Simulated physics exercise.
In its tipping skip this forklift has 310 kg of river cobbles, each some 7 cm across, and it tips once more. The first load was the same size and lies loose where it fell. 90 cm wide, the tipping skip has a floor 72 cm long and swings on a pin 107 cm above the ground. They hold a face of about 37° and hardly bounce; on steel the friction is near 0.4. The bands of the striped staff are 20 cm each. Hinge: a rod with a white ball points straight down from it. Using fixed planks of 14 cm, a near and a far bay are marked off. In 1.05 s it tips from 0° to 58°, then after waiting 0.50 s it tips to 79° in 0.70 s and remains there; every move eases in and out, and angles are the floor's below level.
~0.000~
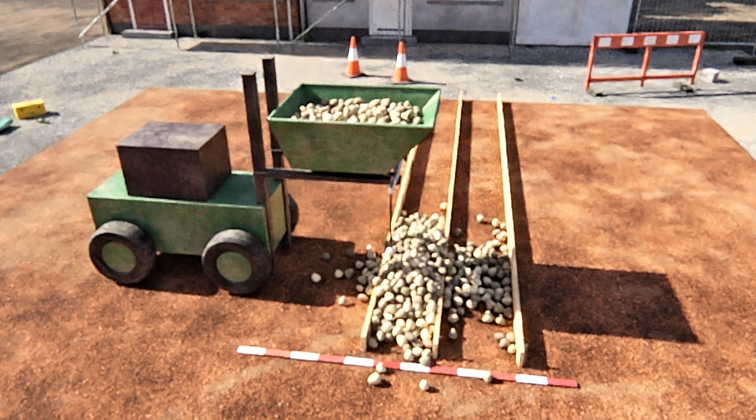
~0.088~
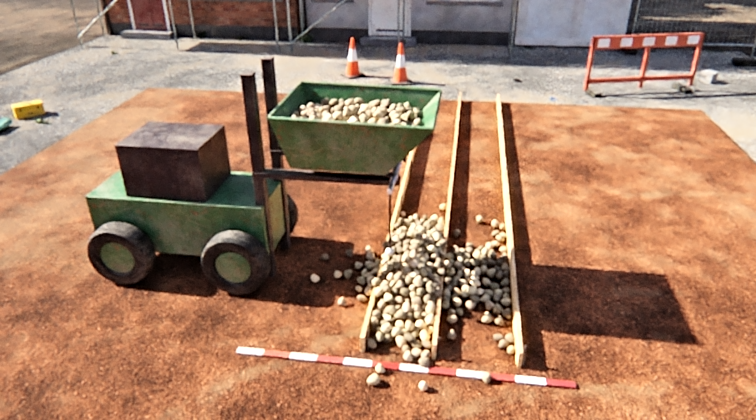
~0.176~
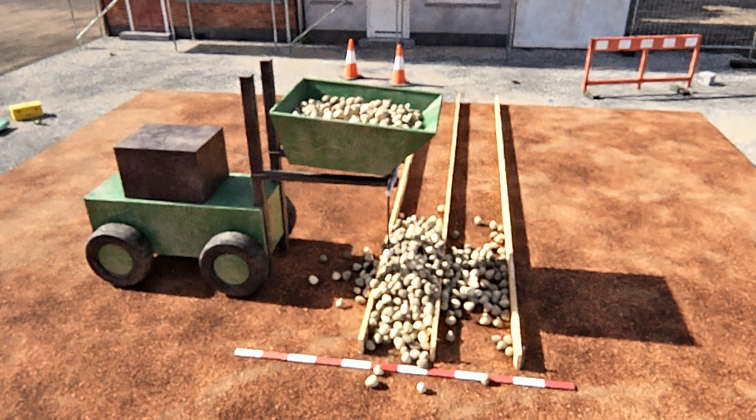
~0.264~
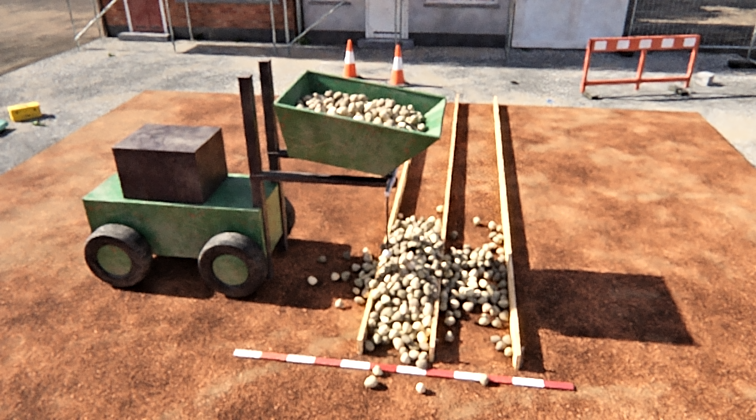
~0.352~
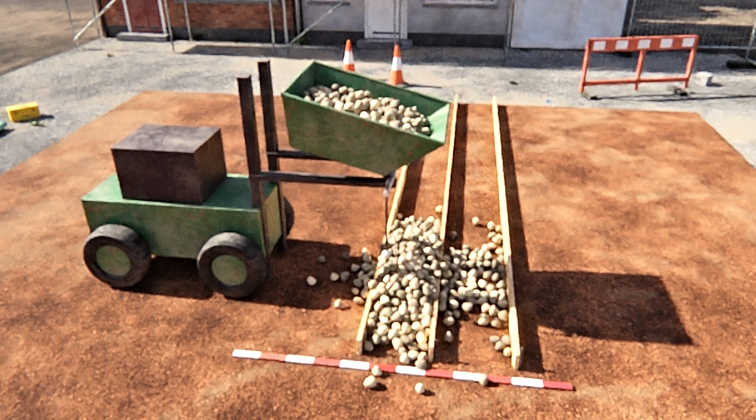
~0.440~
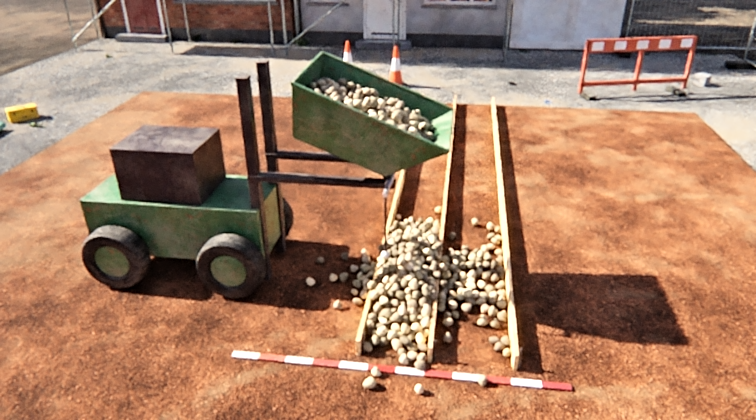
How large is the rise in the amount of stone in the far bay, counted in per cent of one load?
45 %.
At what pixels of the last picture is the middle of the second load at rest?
Their middle rests near (516, 281).
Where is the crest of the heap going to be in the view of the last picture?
It ends up around (411, 254) in the last picture.
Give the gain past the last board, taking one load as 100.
About 55 percent.
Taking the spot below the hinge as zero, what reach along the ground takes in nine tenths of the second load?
About 150 cm.
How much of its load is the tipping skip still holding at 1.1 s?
95 %.
After 0.8 s the floor is at 49°; in per cent of one load, 100 in the tipping skip, 4 short of the bays, 80 in the near bay, 16 in the far bay; the foremost stones are at (502, 277).
After 1.1 s the floor is at 58°; in per cent of one load, 95 in the tipping skip, 4 short of the bays, 80 in the near bay, 21 in the far bay; the foremost stones are at (502, 277).
After 2.7 s the floor is at 79°; in per cent of one load, 7 in the tipping skip, 4 short of the bays, 80 in the near bay, 69 in the far bay, 39 past the last board; the foremost stones are at (664, 305).
After 5.1 s the floor is at 79°; in per cent of one load, 0 in the tipping skip, 4 short of the bays, 80 in the near bay, 61 in the far bay, 55 past the last board; the foremost stones are at (664, 305). Net gain in the far bay, 45.
